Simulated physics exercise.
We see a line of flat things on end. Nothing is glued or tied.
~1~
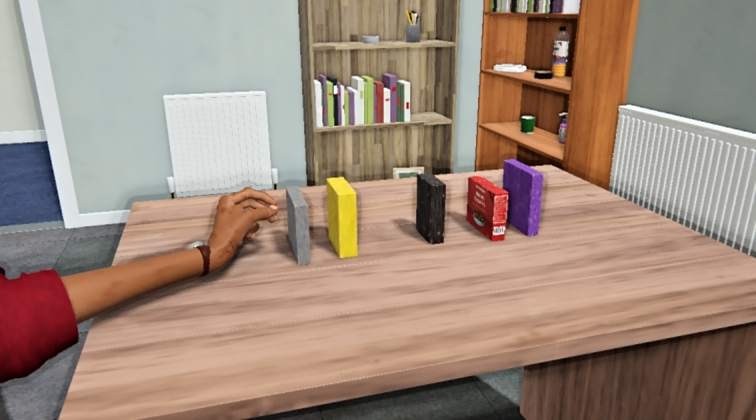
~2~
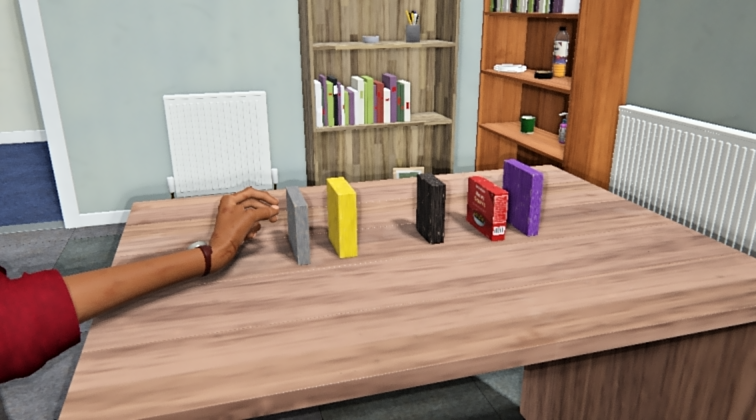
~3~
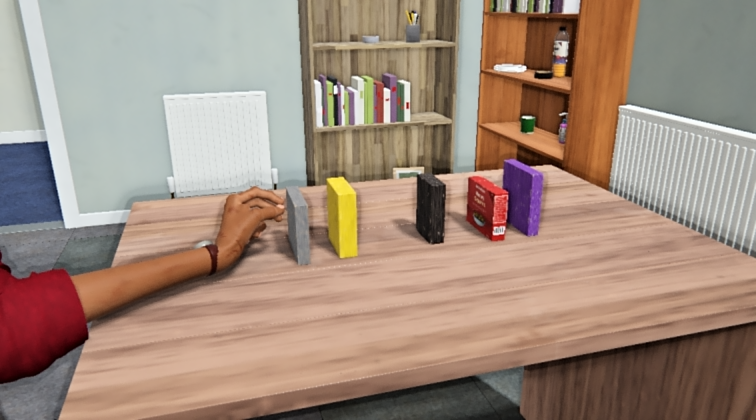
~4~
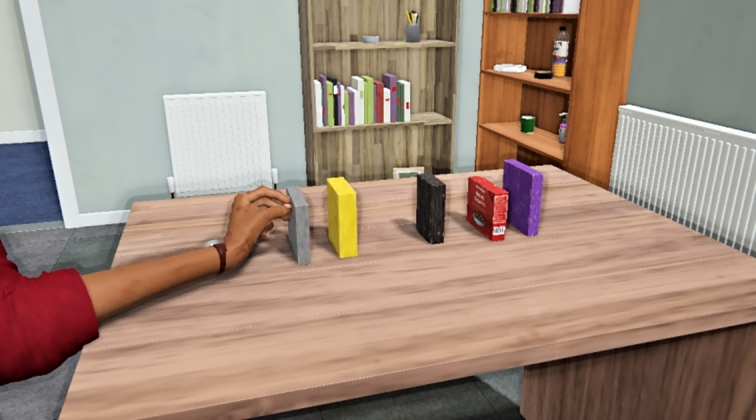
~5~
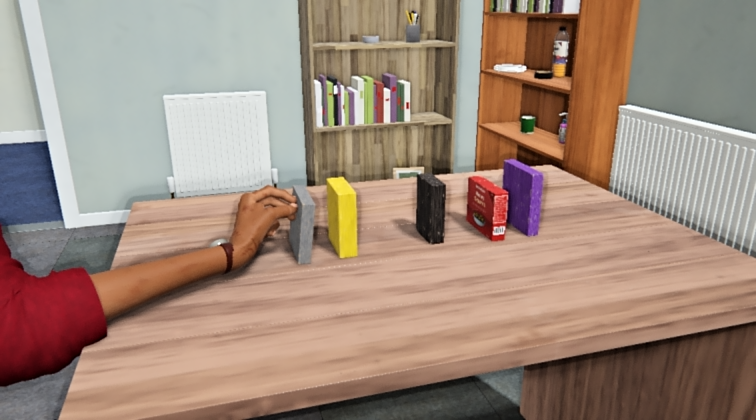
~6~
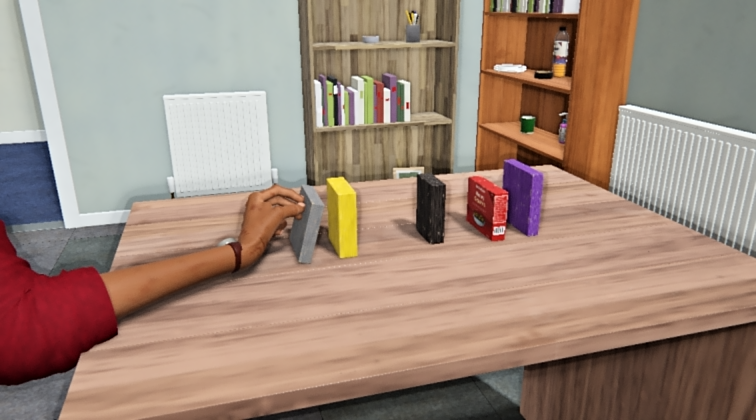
In this clip, five upright blocks stand in a line on a wooden table as a hand at the left moves up to the grey one and pushes it, tilting it rightward toward the yellow one beside it.
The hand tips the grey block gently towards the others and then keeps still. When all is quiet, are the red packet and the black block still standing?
The red packet keeps standing; the black block keeps standing.
Then, 0.10 s after the last picture, grey block 29° over.
Then, 0.20 s after the last picture, grey block 32° over; yellow board tipped 4° from how it was.
Then, 0.70 s after the last picture, grey block 34° over; yellow board tipped 6° from how it was.
At rest, left askew, yellow board; the other 2 in place. Seen from the same camera at the end, red packet near (486, 208), black block near (431, 208).
